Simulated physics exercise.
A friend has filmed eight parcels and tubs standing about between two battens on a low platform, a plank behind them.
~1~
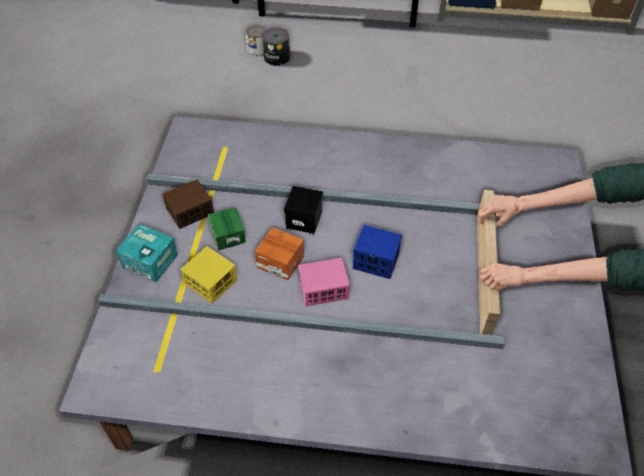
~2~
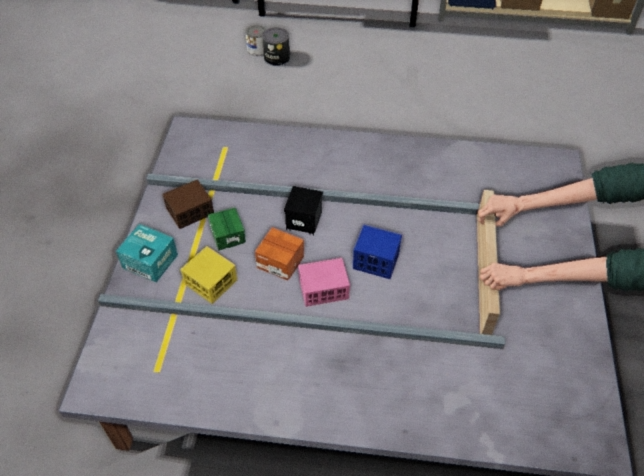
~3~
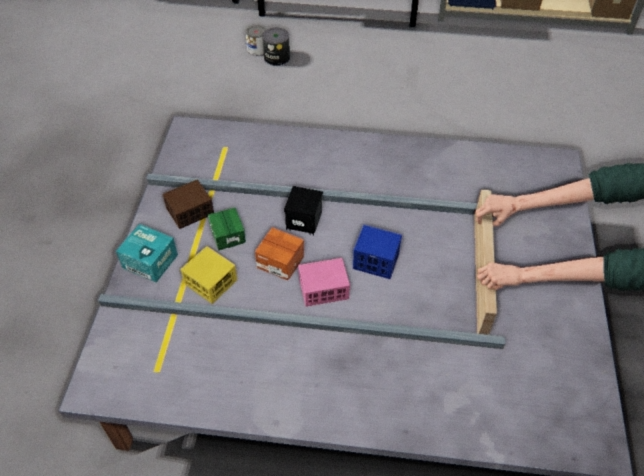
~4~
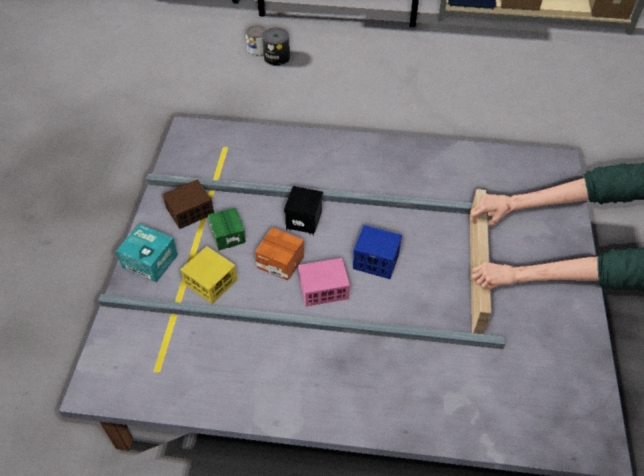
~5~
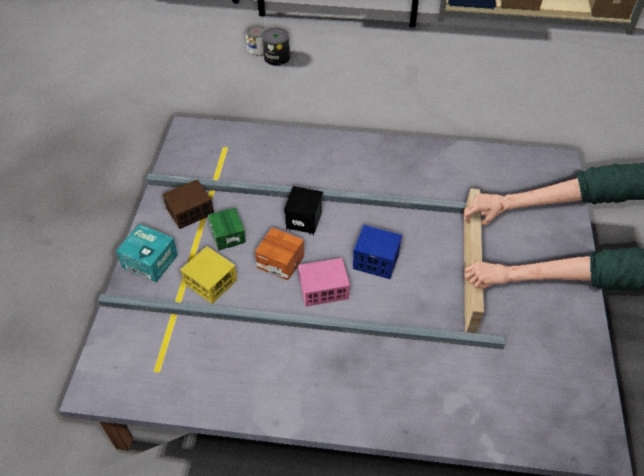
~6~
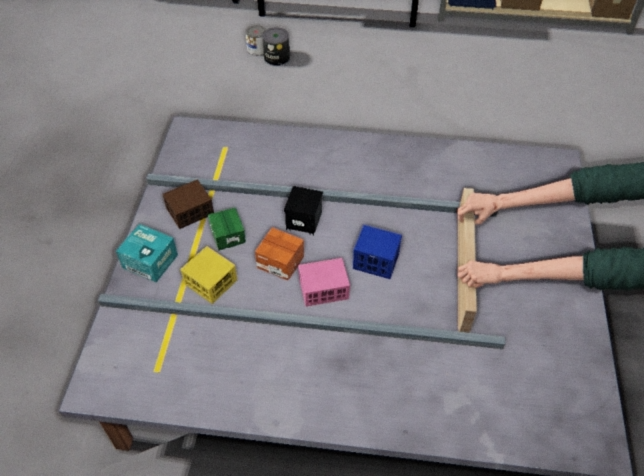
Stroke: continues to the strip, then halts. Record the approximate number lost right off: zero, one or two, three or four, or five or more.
The number sent down is small, one or two.
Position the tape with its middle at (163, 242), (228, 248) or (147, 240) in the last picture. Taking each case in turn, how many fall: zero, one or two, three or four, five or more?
In order: Five or more; none; 5 or more.
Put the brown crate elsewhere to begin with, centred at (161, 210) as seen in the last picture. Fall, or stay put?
From that spot it ends up off.
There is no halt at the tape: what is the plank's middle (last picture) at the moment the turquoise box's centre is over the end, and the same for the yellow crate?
(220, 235) and (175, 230), roughly.
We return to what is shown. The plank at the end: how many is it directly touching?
Looks like 3 of them, all told.
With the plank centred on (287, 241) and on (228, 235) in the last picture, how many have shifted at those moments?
The counts are 6 and 8.
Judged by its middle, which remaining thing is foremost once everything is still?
It would be the orange parcel.
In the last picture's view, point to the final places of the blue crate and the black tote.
The blue crate stops around (175, 234); the black tote around (189, 201).
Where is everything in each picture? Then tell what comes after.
The first frame shows turquoise box (148, 253); brown crate (189, 204); yellow crate (210, 275); plank (487, 260); tape (196, 245).
The second frame shows brown crate (189, 204); black tote (304, 211).
The third frame shows yellow crate (210, 275); orange parcel (280, 254).
The fourth frame shows turquoise box (148, 253); green parcel (227, 229).
The fifth frame shows brown crate (189, 204); pink crate (324, 282).
The sixth frame shows turquoise box (148, 253); brown crate (189, 204); yellow crate (210, 275); plank (466, 258); tape (196, 245).
Soon after, none off yet; turquoise box at rest near (148, 253); brown crate at rest near (189, 204); yellow crate at rest near (210, 275).
At rest, the number that fall off is one or two; fallen, brown crate and turquoise box.
